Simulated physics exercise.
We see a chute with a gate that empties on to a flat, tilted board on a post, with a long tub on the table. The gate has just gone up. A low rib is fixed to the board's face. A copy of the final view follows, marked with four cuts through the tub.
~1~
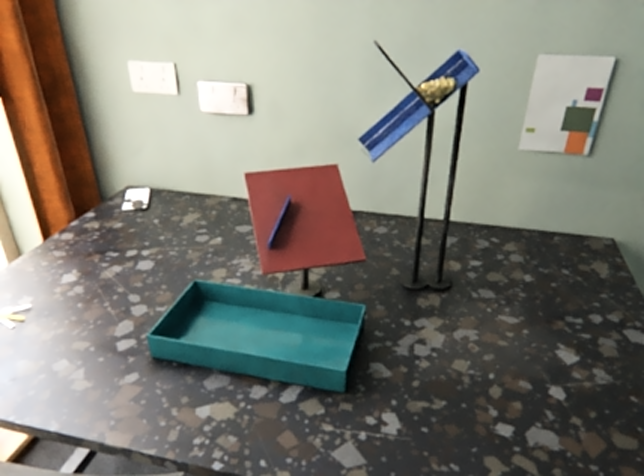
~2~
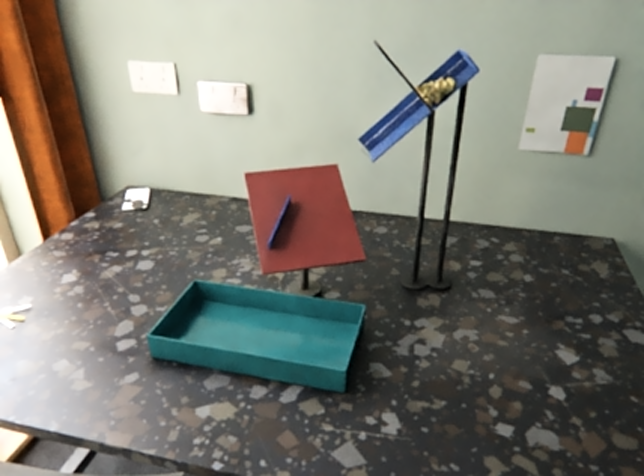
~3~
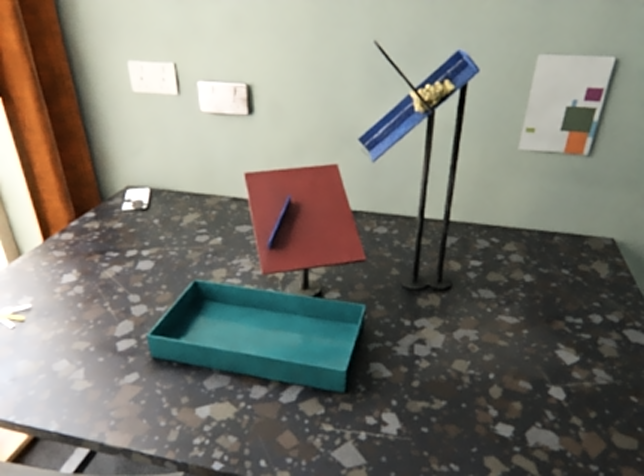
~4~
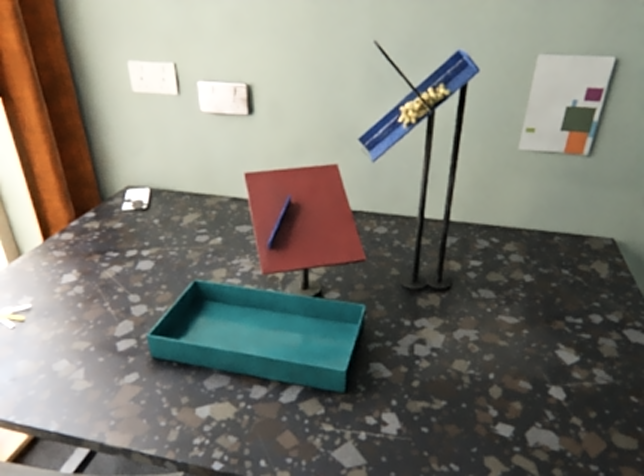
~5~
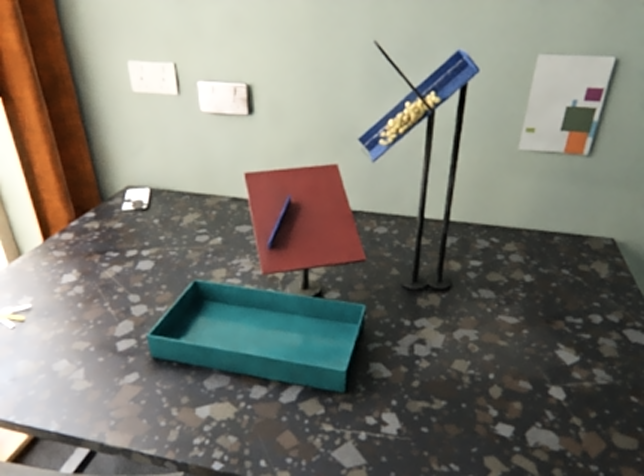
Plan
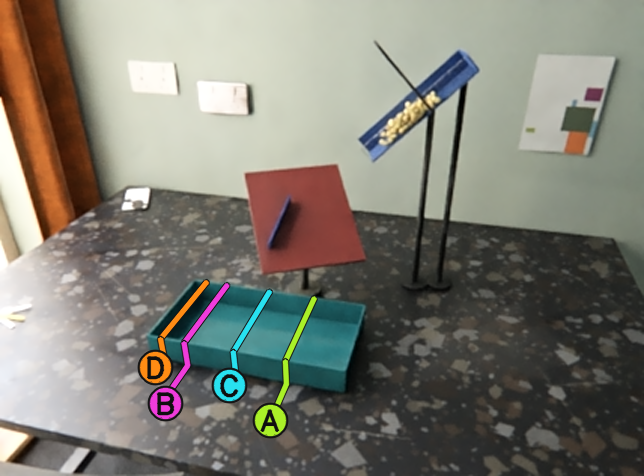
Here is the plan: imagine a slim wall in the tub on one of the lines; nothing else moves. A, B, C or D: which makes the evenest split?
It is A.
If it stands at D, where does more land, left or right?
More lands on the right.
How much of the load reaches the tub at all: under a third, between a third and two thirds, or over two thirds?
Over two thirds.
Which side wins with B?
Right.
On the marked copy, line A crosses the front rim at (285, 360); line B crosses the front rim at (184, 342); line C crosses the front rim at (233, 351); line D crosses the front rim at (161, 338).
If A is chosen, of what is caught, close to half on the left of the divider, close to half on the right.
If B is chosen, of what is caught, none at all on the left of the divider, the whole lot on the right.
If C is chosen, of what is caught, only a few on the left of the divider, all but a few on the right.
If D is chosen, of what is caught, none at all on the left of the divider, the whole lot on the right.
